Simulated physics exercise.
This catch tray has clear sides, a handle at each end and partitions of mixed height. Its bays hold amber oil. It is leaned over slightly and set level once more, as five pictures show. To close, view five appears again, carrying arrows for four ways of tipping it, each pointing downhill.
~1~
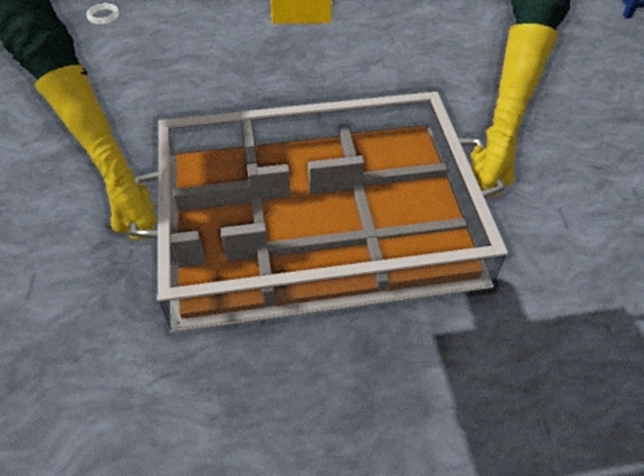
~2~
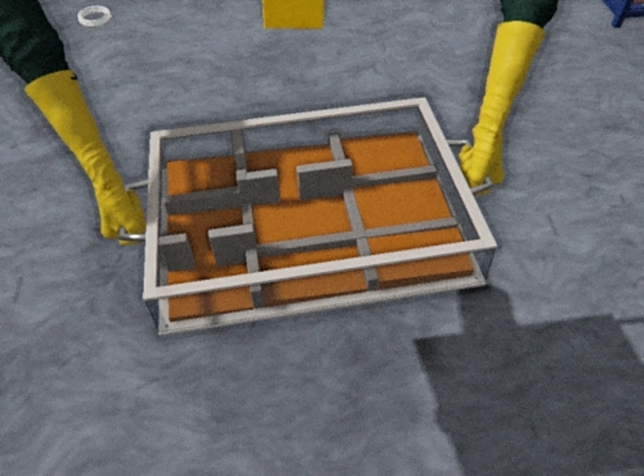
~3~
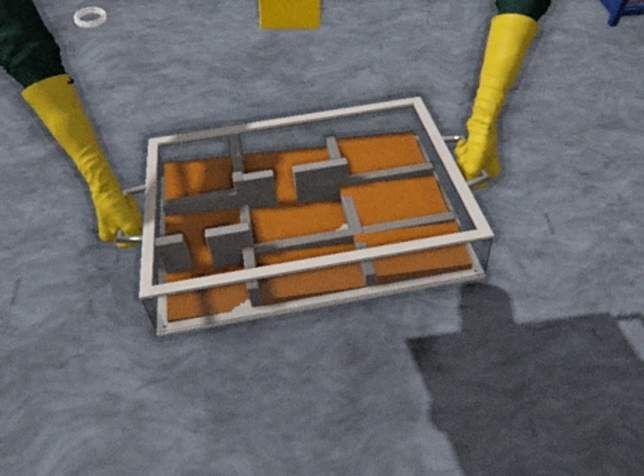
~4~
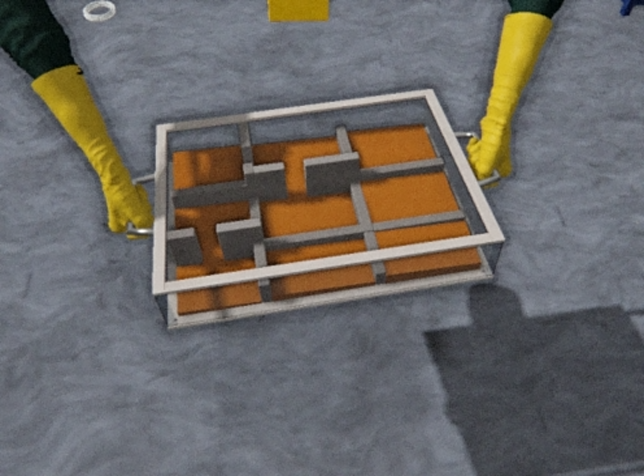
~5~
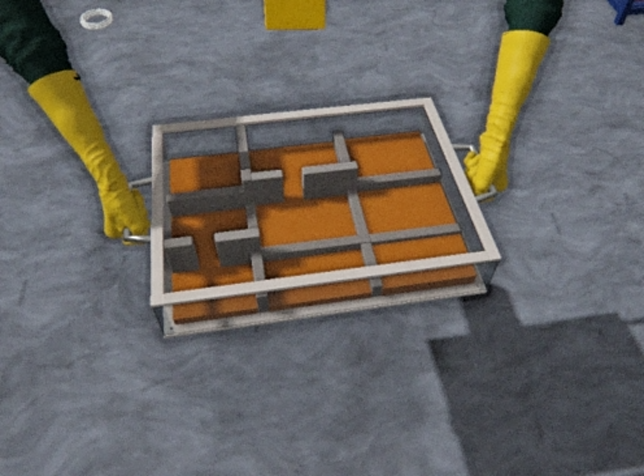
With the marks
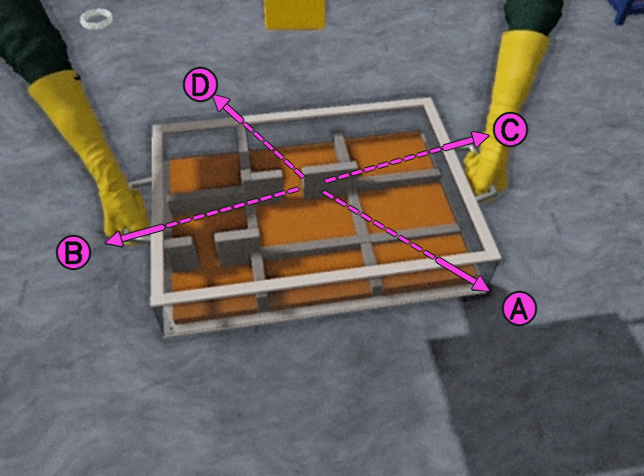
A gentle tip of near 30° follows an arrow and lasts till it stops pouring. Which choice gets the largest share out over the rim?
Go for A.
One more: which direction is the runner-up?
D it is.
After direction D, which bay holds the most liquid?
The back left bay.
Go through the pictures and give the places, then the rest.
In the first picture, the tray is level; deepest in the centre right bay, at (409, 203), shallowest in the front middle.
The second picture shows tipped about 5° down to the back left; no wall is crossed.
The third picture shows tipped about 8° down to the back left; liquid runs over two walls.
The fourth picture shows tipped about 4° down to the back left; no wall is crossed.
In the fifth picture, the tray is level; deepest in the centre right bay, at (403, 209), shallowest in the front middle.
On the marked copy, A ends at (484, 287); B ends at (111, 241); C ends at (483, 136); D ends at (217, 98).
For direction A, about 41 % stays in the tray, the largest part in the front right bay.
For direction B, about 73 % stays in the tray, the largest part in the front left bay.
For direction C, about 71 % stays in the tray, the largest part in the back right bay.
For direction D, about 54 % stays in the tray, the largest part in the back left bay.
